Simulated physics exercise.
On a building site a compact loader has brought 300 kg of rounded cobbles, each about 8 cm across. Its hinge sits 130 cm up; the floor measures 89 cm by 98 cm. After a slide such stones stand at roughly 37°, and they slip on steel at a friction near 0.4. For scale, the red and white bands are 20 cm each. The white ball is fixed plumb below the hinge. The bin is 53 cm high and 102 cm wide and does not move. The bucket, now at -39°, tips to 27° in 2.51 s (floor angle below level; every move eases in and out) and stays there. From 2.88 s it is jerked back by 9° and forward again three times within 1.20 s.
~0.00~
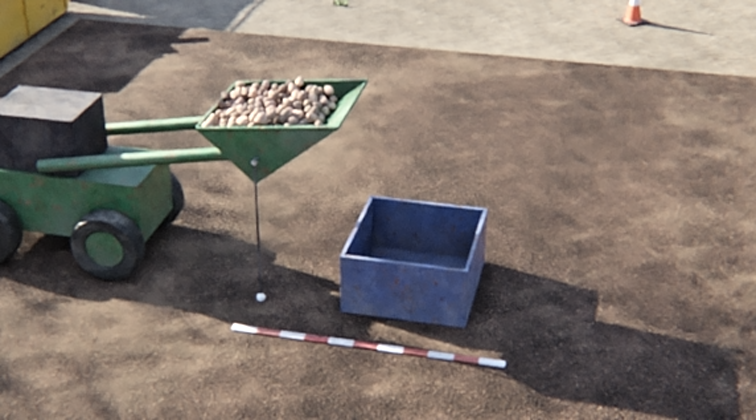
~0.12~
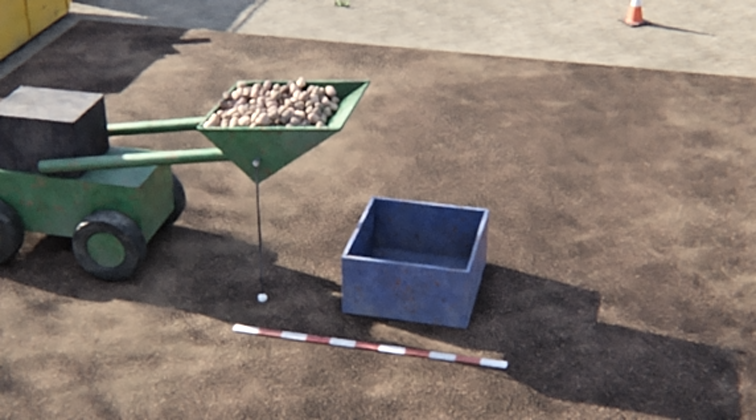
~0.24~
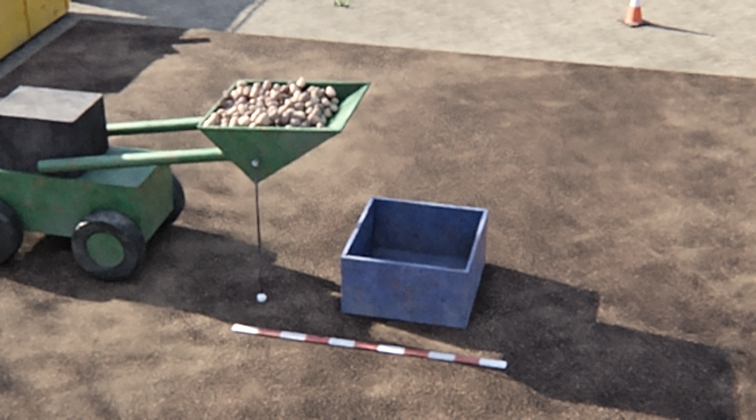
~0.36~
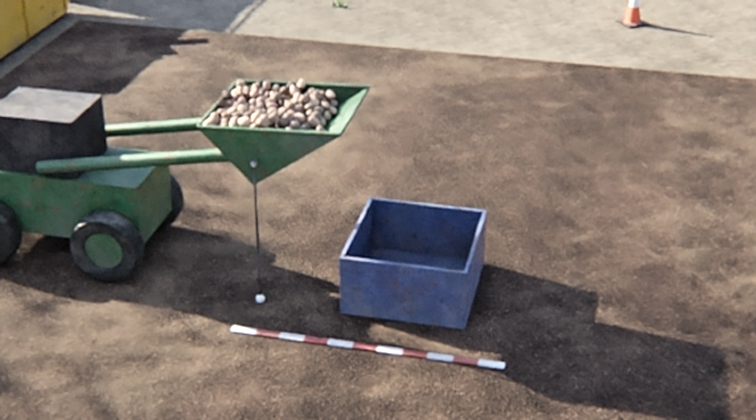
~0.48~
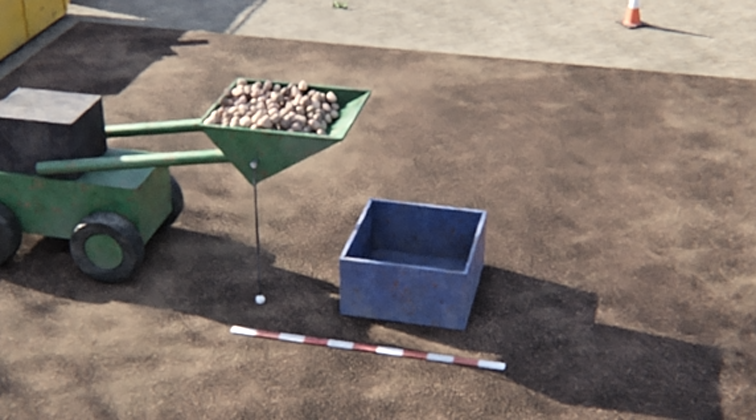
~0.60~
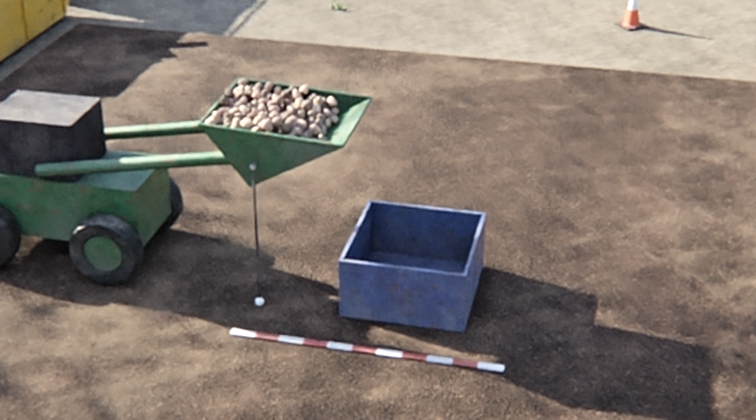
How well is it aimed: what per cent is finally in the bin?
Some 95 per cent of it.
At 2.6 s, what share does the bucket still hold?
About 45 per cent.
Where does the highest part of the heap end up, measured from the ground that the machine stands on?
Some 34 cm above that level.
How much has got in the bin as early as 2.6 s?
About 45 per cent by then.
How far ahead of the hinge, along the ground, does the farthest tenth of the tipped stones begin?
Roughly 160 cm ahead of it.
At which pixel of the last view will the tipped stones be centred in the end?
Near (412, 273).
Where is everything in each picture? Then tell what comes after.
Lip at (338, 128), floor tilted -39°, highest stones at (298, 95), in the first picture.
The bucket is at -39°, its lip at (340, 129); the top of the load is at (299, 96); the stones move at 0.0 m/s on average, in the second picture.
The bucket is at -37°, its lip at (341, 131); the top of the load is at (292, 95); the stones move at 0.1 m/s on average, in the third picture.
The bucket is at -35°, its lip at (341, 135); the top of the load is at (281, 96); the stones move at 0.1 m/s on average, in the fourth picture.
Lip at (342, 140), floor tilted -33°, highest stones at (268, 95); the stones move at 0.1 m/s on average, in the fifth picture.
The bucket is at -29°, its lip at (343, 146); the top of the load is at (247, 92); the stones move at 0.1 m/s on average, in the sixth picture.
After 1.9 s the floor is at 17°; 99 % in the bucket, 1 % in the bin; the foremost stones are at (354, 198).
After 2.6 s the floor is at 27°; 47 % in the bucket, 6 % short of the bin, 44 % in the bin, 2 % beside or beyond the bin; the foremost stones are at (434, 283).
After 4.5 s the floor is at 27°; 0 % in the bucket, 96 % in the bin, 3 % beside or beyond the bin; the foremost stones are at (468, 282).
After 7.1 s the floor is at 27°; 0 % in the bucket, 96 % in the bin, 3 % beside or beyond the bin; the foremost stones are at (468, 282).
